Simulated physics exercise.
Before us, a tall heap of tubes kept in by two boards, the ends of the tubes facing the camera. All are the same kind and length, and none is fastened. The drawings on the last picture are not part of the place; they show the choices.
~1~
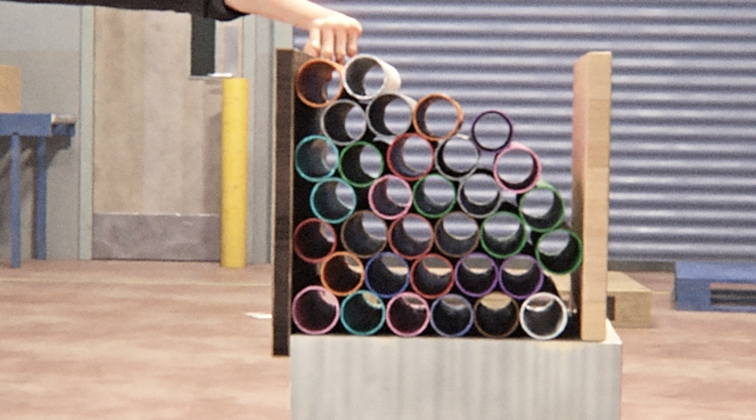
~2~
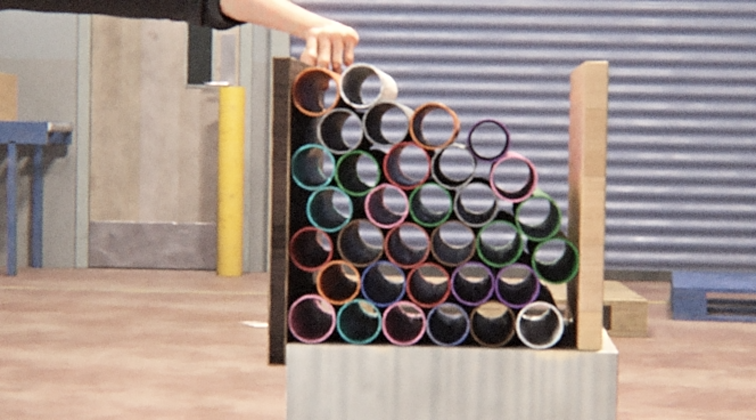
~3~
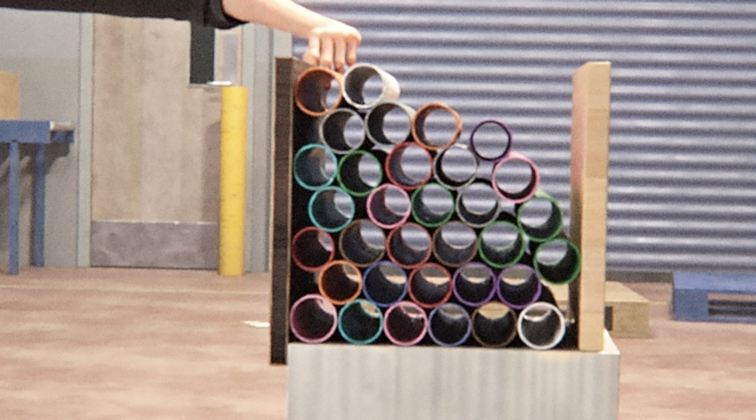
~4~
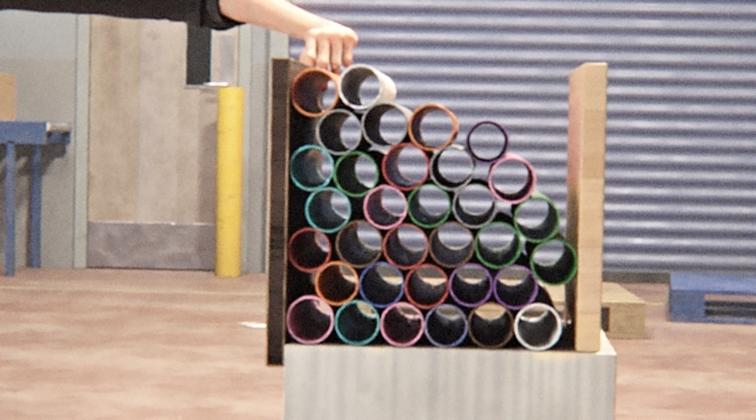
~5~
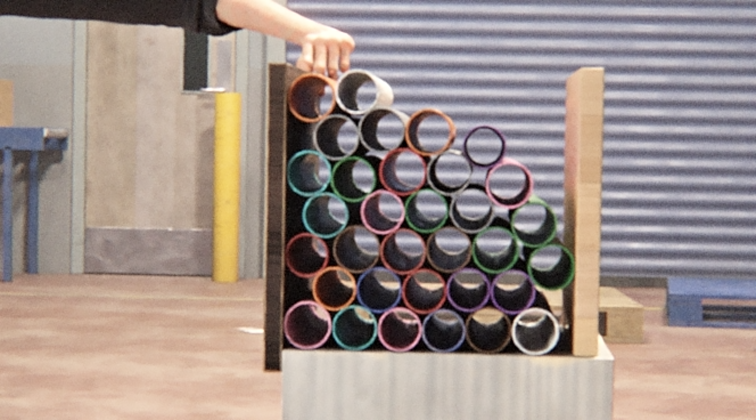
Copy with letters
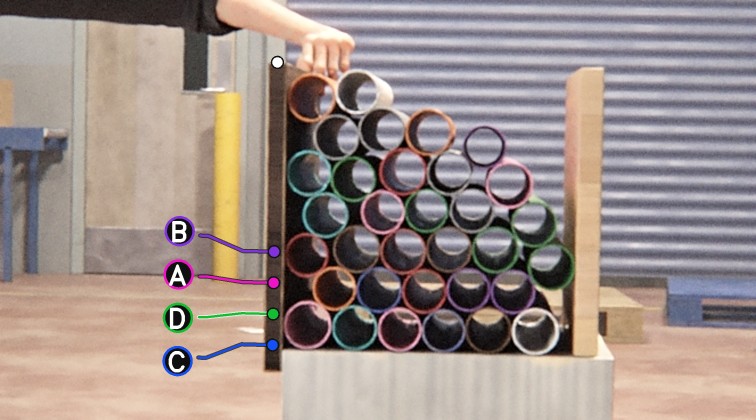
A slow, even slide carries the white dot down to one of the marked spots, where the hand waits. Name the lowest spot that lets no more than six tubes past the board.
The last mark within the limit is A.
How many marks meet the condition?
Two of them.
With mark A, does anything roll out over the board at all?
Yes, at A.
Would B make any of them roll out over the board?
Yes.
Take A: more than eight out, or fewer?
It loses fewer than eight.
On the copy, A at (273, 283); B at (274, 251); C at (272, 345); D at (273, 314); the white dot at (277, 62).
On A. First, top of the board (287, 156).
Then, top of the board (285, 261).
Finally, top of the board (284, 282), four out over the board.
By contrast, B four out over the board; C more than six out over the board; D more than six out over the board.
